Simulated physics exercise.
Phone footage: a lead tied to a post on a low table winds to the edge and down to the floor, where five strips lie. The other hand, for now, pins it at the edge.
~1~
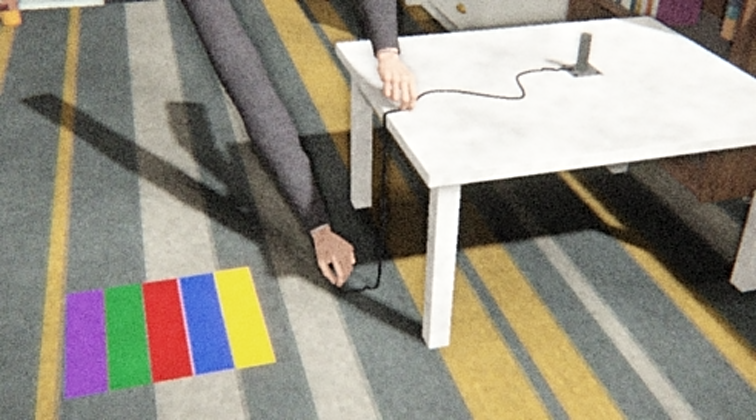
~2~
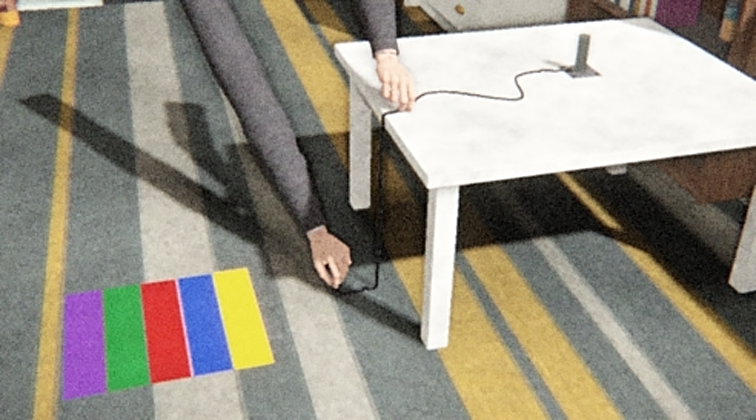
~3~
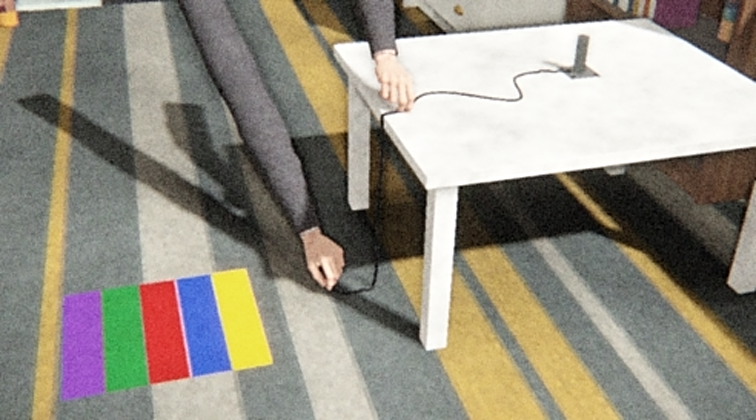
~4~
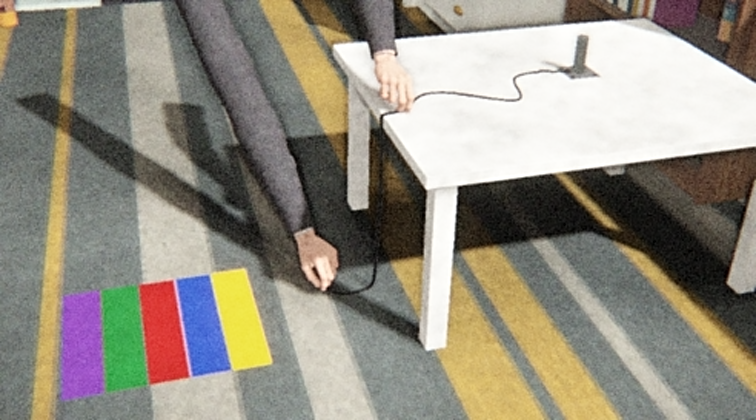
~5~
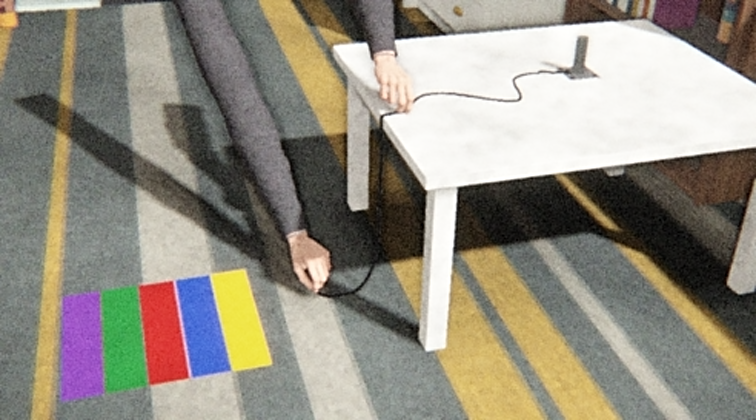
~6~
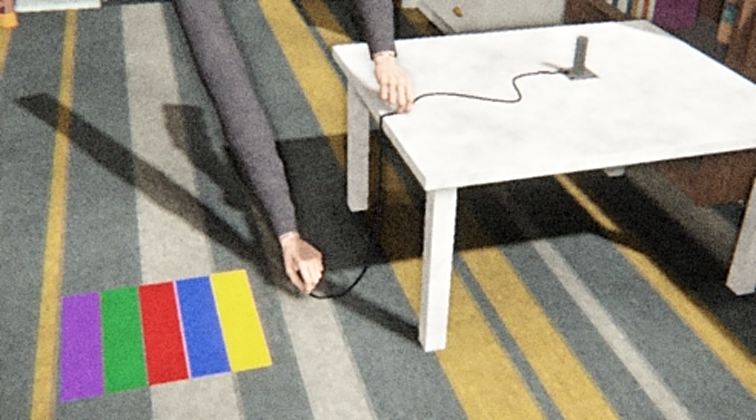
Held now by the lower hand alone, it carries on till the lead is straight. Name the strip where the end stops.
Green.
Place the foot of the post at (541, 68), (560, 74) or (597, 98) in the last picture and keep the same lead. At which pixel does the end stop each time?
(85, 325), (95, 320) and (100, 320), roughly.
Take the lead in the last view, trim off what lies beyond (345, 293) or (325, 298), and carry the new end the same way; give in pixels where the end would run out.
Case by case it comes to about (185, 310) and then about (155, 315).
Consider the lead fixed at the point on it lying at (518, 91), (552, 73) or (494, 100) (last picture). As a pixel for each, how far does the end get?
(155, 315), (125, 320) and (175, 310).
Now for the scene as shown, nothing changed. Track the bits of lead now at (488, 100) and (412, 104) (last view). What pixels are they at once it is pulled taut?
Point one to (441, 100), point two to (363, 129).
A little later, end near (178, 309); over red.
Next, end near (141, 315); over red.
When it is tight, end near (119, 318); over green. It gets as far as the green strip.
